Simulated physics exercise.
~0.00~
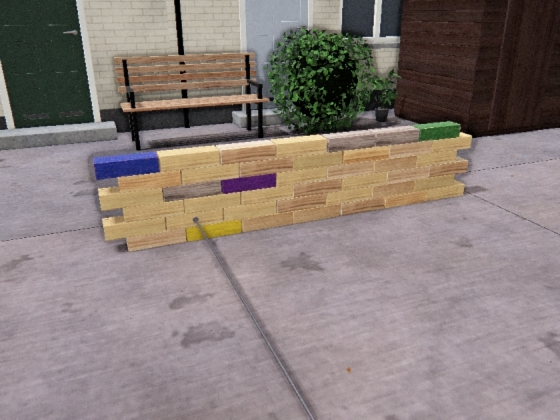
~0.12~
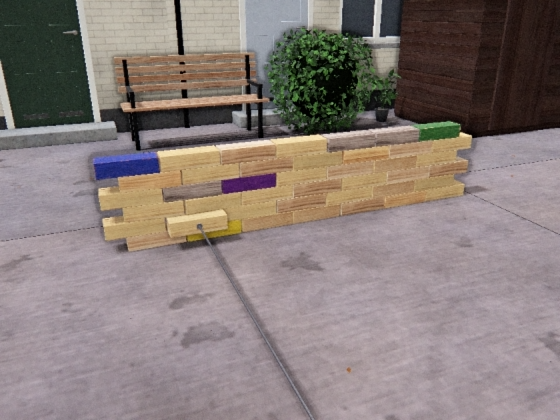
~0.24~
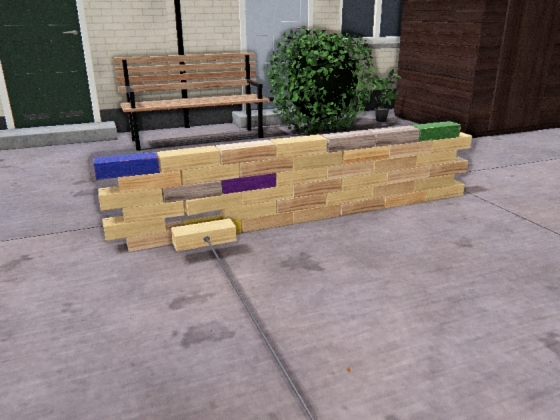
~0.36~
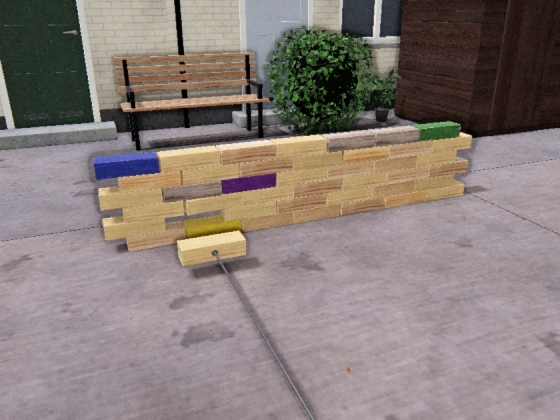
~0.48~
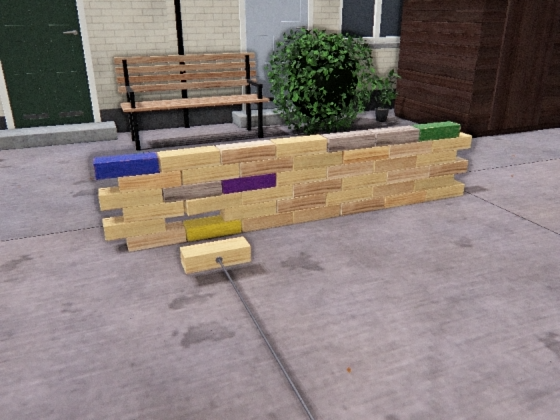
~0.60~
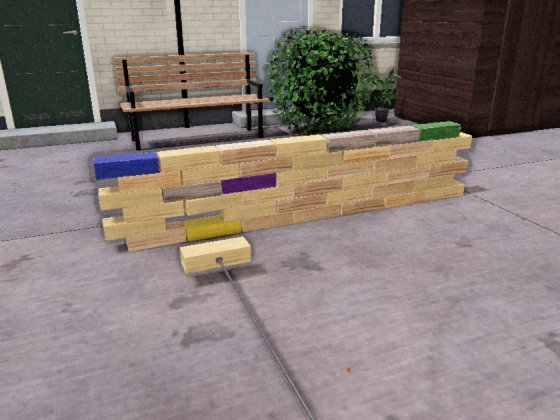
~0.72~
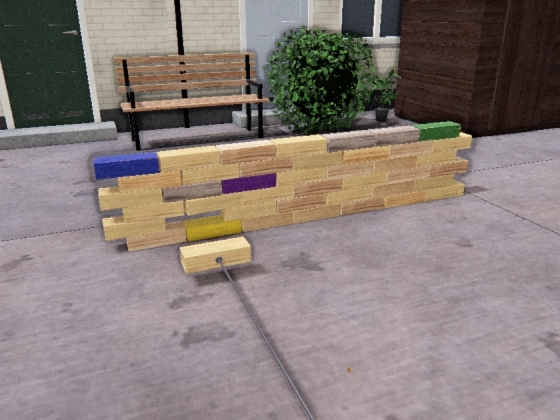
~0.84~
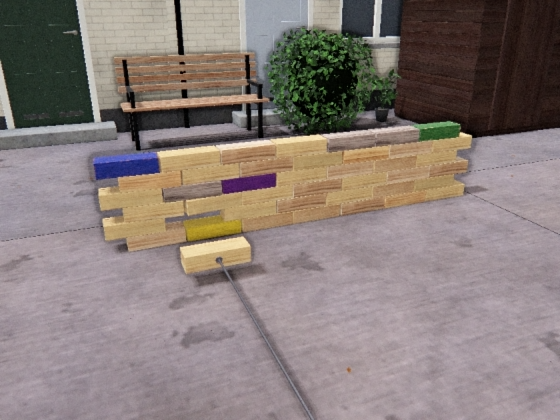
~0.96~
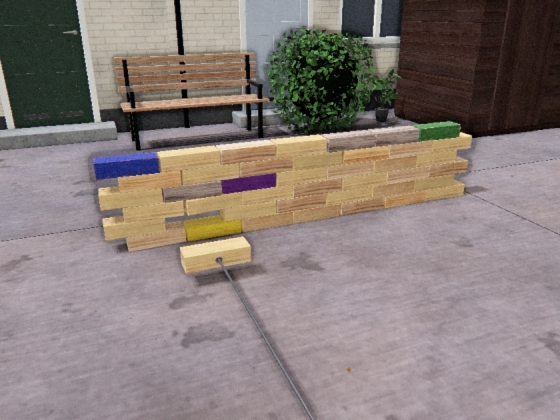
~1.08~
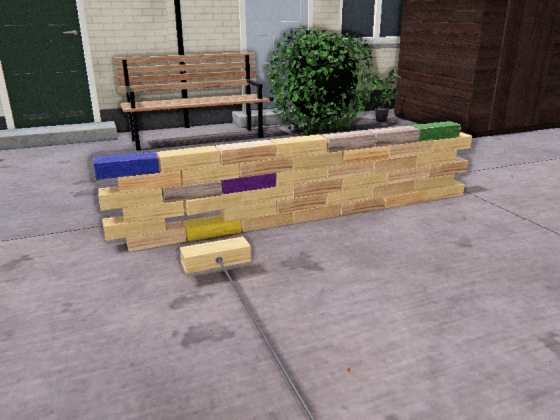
To begin with, a low, free-standing wall of pale wooden blocks stands on paving before a bench and a bush, with a thin rod touching a block near the lower left. The rod draws that block straight out of the face, just above the yellow one. The block clears the wall, moving slightly right and down until it is in front of the yellow block, leaving a dark gap behind. There the rod stops and holds it still. The wall stays standing, with the blue, purple, green and yellow blocks all in place.
